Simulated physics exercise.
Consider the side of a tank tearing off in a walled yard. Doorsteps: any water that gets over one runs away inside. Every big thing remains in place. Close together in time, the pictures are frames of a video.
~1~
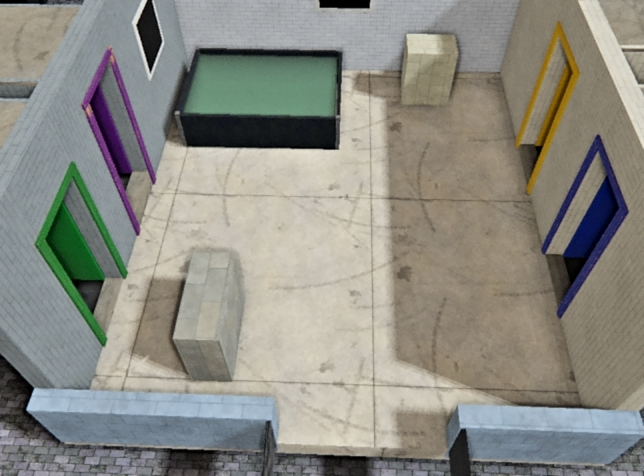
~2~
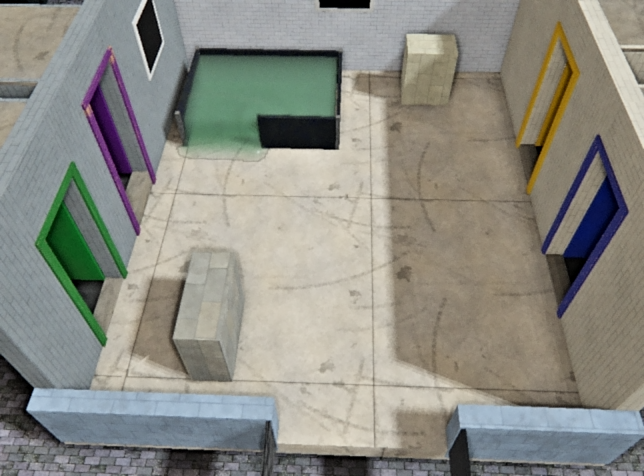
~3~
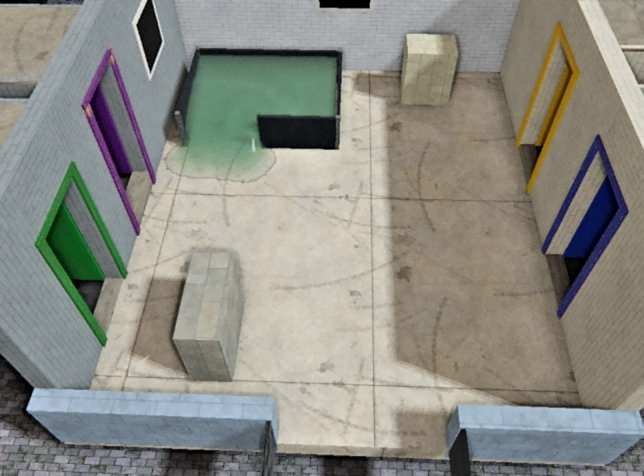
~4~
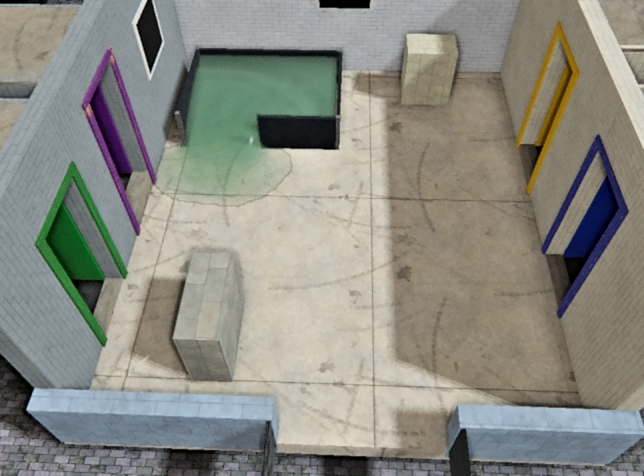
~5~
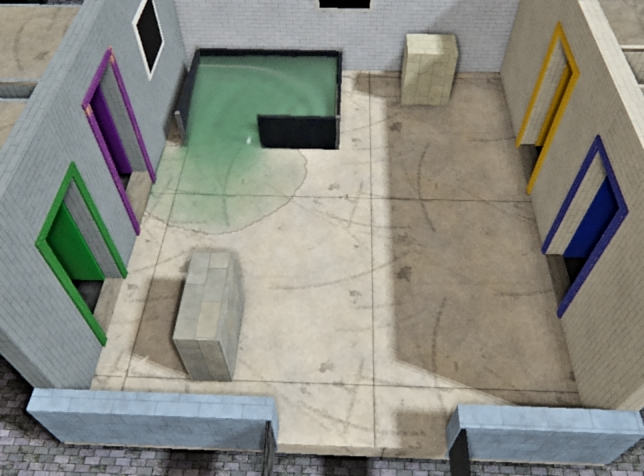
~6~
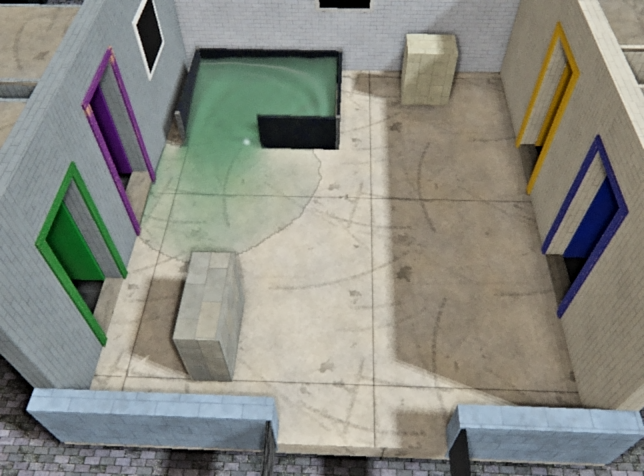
Green water sits in a dark open tank in the back left corner of a walled, roofless yard, seen from a fixed, high viewpoint. Purple and green doorways line the left wall, yellow and blue the right, with pale blocks at the back and left of centre. Part of the tank's front disappears, and water pours out, spreading thinly forward across the pale floor towards the nearer block.
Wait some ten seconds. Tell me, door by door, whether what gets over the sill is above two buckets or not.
Yellow door: Not above; green door: Above; blue door: Above; purple door: Not above.
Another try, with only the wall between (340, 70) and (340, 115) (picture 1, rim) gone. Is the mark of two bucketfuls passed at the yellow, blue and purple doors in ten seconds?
Note - yellow door breaks the threshold; blue door breaks the threshold; purple door comes in lower.
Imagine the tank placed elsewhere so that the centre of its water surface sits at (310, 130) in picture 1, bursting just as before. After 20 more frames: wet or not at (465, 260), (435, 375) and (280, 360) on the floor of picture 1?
Well, in the order you listed them, they'd be unreached, reached by the flood and reached by the flood.
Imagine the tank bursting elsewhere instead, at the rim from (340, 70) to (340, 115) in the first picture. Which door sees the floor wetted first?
Answer: The yellow door.
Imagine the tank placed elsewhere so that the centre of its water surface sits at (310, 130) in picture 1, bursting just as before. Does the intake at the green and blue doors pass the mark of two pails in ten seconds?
For the green door the answer is yes, past it, for the blue door it is no, short of it.
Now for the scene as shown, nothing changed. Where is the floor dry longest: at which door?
Answer - the yellow door.
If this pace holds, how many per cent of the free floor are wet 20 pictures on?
Roughly 45 percent, I reckon.
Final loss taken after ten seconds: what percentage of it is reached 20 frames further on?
Near 15 %.
A moment on, water covers 25 % of the floor; the yellow door not reached, the green door wet at the sill, nothing in, the blue door not reached, the purple door wet at the sill, nothing in.
Next, water covers 35 % of the floor; the yellow door not reached, the green door under two buckets in, the blue door not reached, the purple door wet at the sill, nothing in.
Then, water covers 45 % of the floor; the yellow door not reached, the green door over two buckets in, the blue door not reached, the purple door wet at the sill, nothing in.
Later, water covers 60 % of the floor; the yellow door not reached, the green door far over two buckets in, the blue door under two buckets in, the purple door wet at the sill, nothing in.
In the end, water covers 95 % of the floor; the yellow door wet at the sill, nothing in, the green door far over two buckets in, the blue door over two buckets in, the purple door wet at the sill, nothing in.
